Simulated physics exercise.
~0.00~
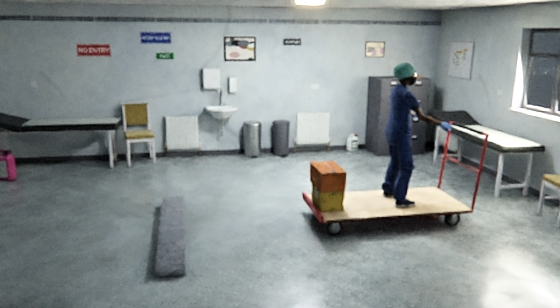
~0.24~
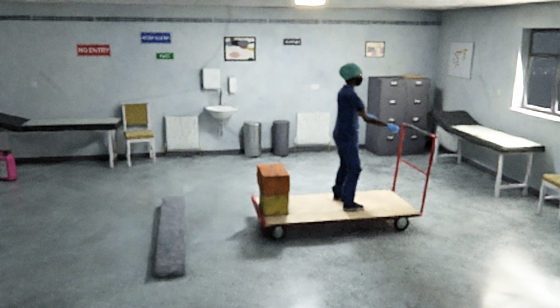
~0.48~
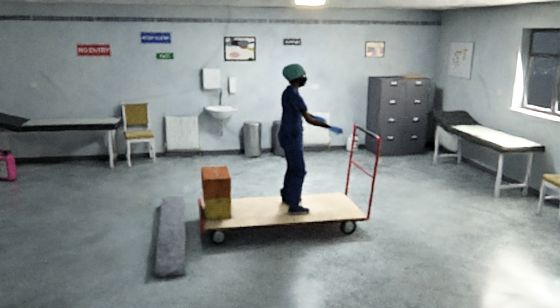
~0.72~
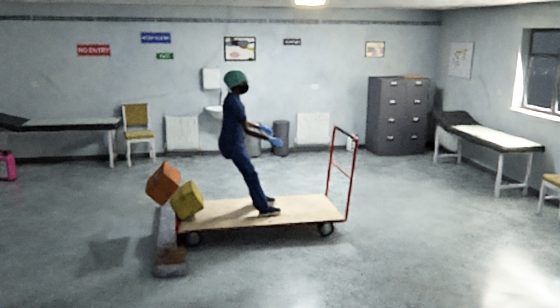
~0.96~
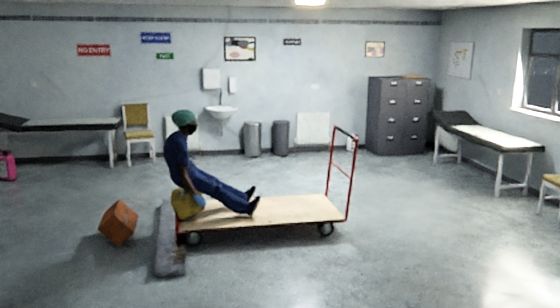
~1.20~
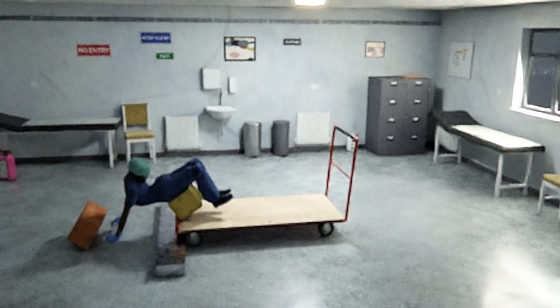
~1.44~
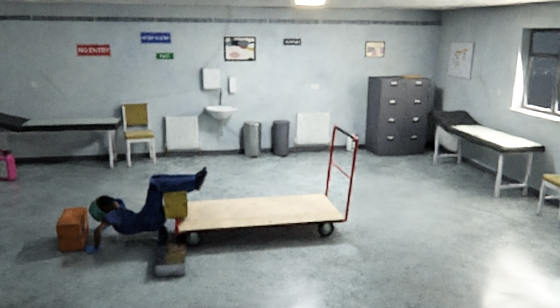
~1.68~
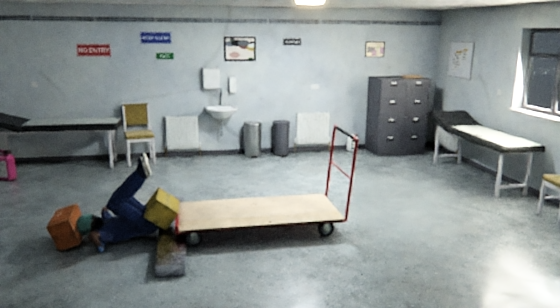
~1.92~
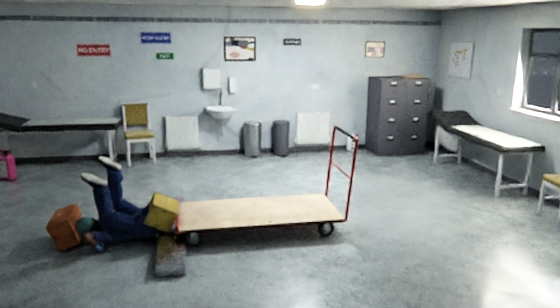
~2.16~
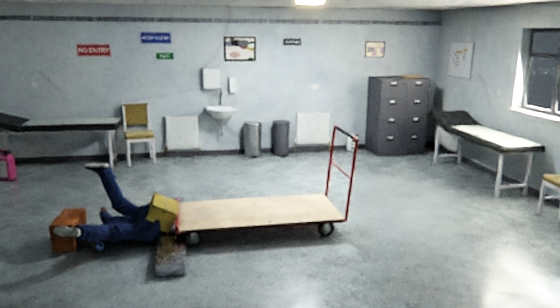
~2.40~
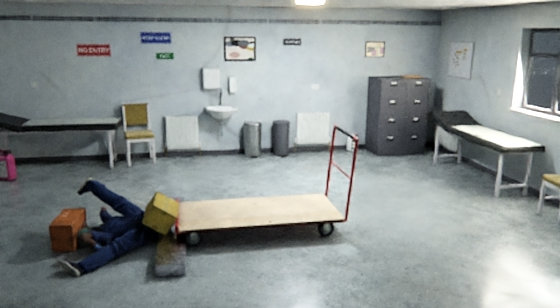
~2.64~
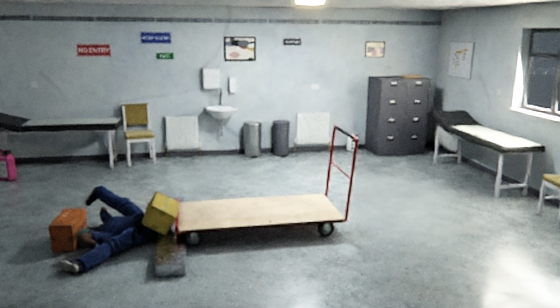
Person in blue scrubs riding a trolley left into a kerb, tumbling off with two boxes and ending sprawled on the floor.
